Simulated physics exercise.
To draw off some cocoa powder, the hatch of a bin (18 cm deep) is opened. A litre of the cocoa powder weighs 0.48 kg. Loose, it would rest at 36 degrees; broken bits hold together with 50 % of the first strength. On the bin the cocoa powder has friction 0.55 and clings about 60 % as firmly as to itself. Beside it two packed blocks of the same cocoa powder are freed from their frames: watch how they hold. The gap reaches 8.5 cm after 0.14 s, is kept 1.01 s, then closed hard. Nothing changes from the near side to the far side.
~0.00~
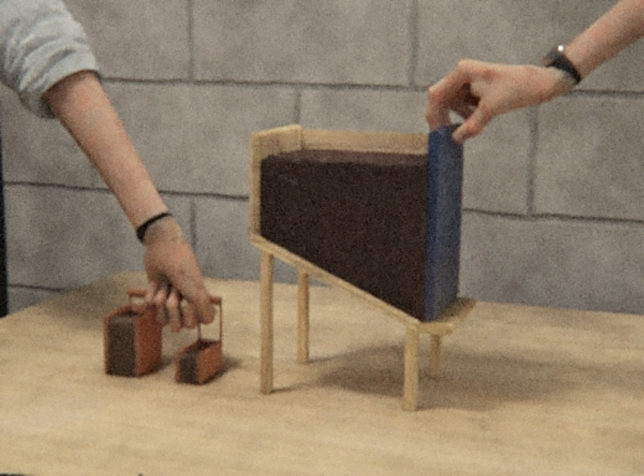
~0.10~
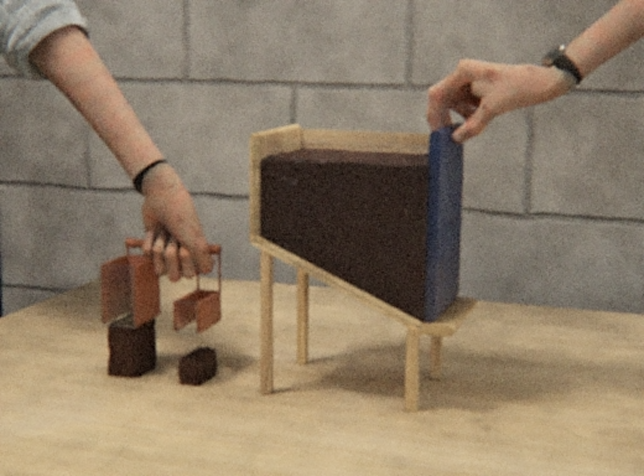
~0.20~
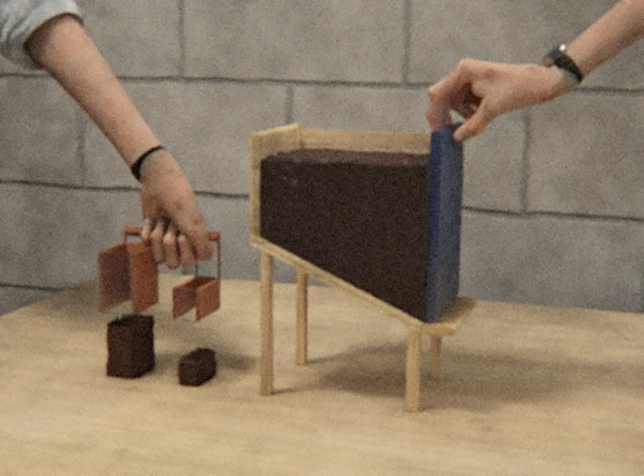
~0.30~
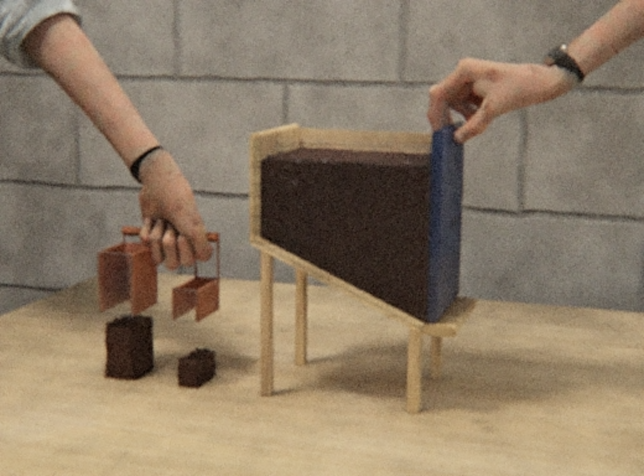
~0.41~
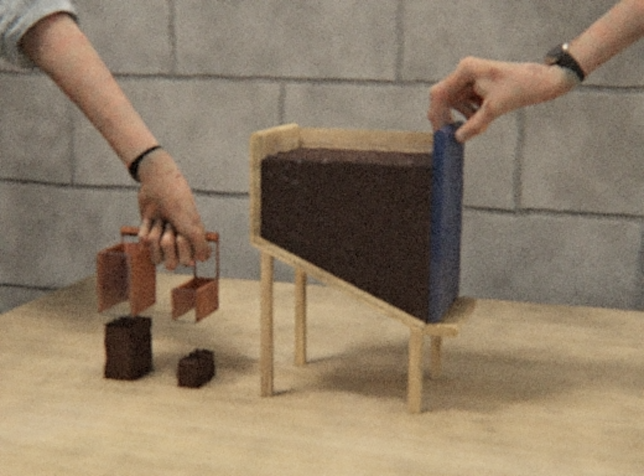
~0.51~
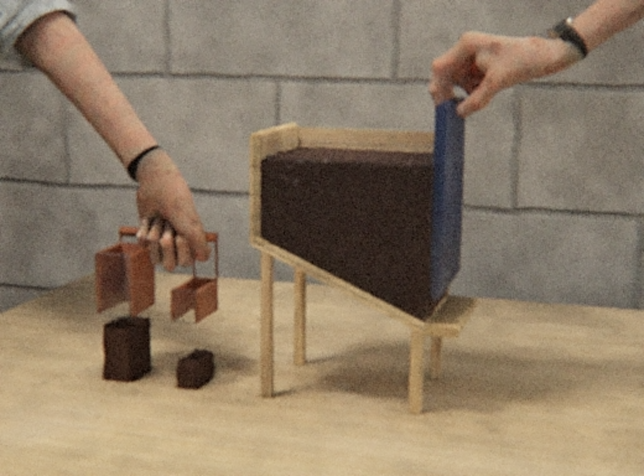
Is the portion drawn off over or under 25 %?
The portion drawn off is under 25 %.
After 0.78 s, the hatch is 8.5 cm open and 0 % is out.
After 1.10 s, the hatch is 8.5 cm open and 0 % is out.
After 1.43 s, the hatch is 8.5 cm open and 0 % is out.
After 1.75 s, the hatch is 2.1 cm open and 0 % is out.
After 1.93 s, the hatch is shut and 1 % is out.
